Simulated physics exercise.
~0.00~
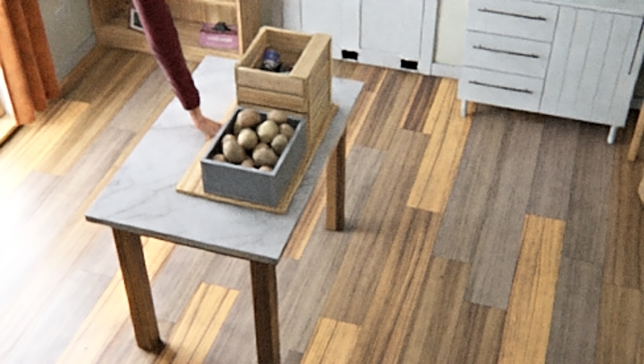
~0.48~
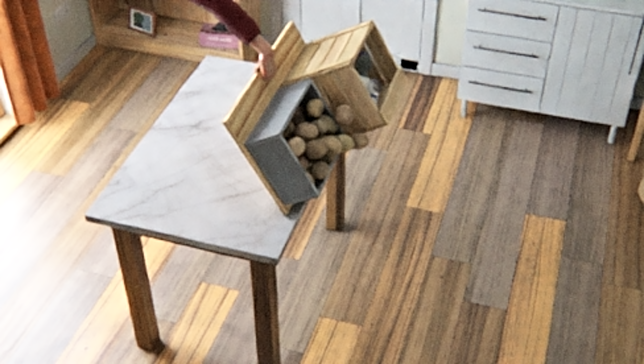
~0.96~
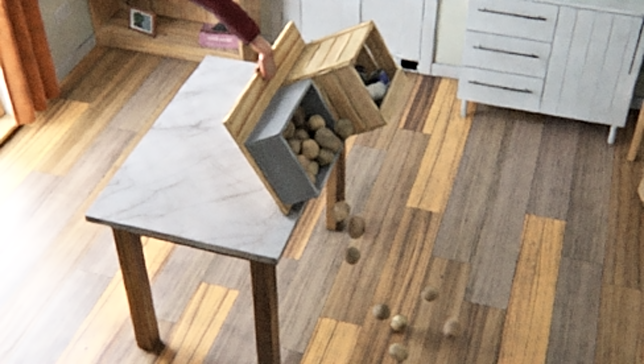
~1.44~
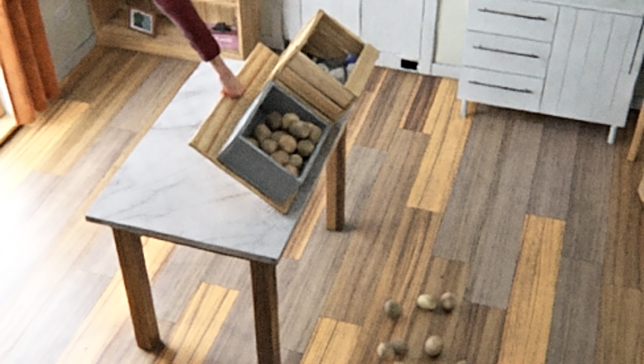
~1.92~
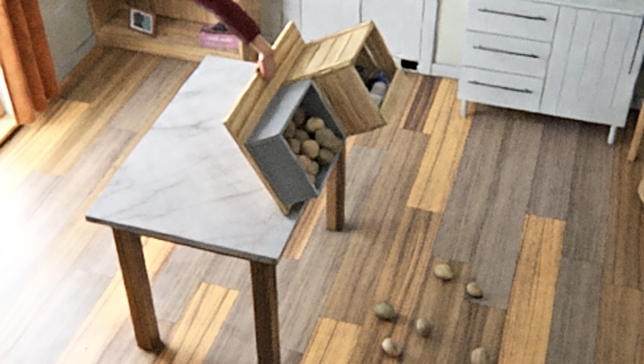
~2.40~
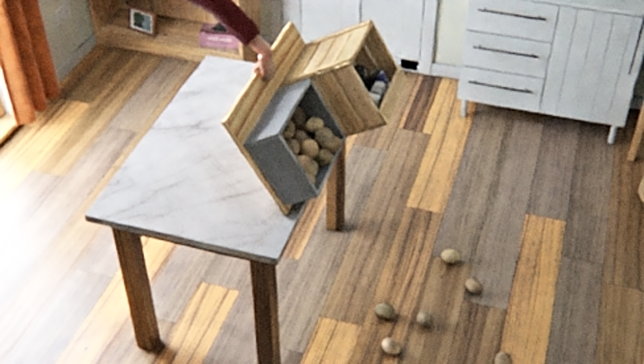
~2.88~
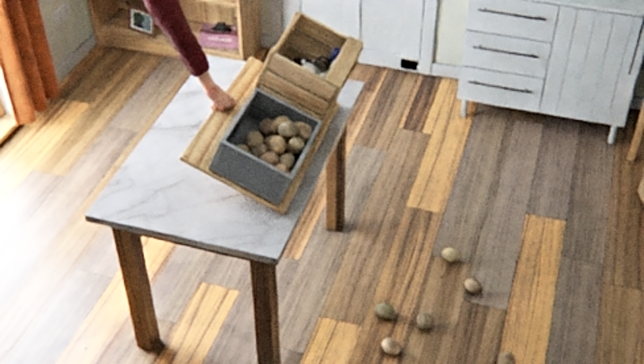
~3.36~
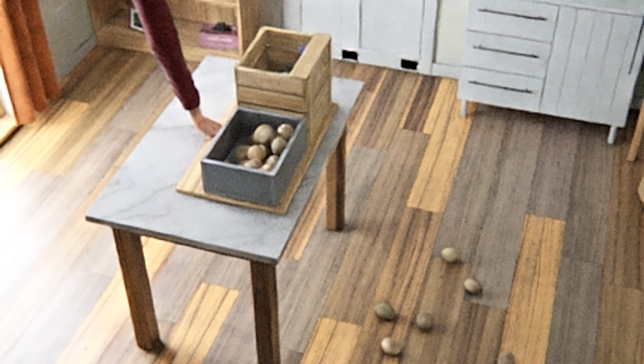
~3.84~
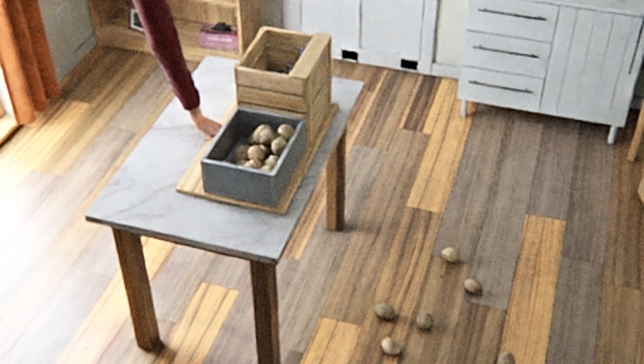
Potatoes spilling from a grey tote onto a wooden floor as a hand tilts a board of two totes, then lowers it flat.
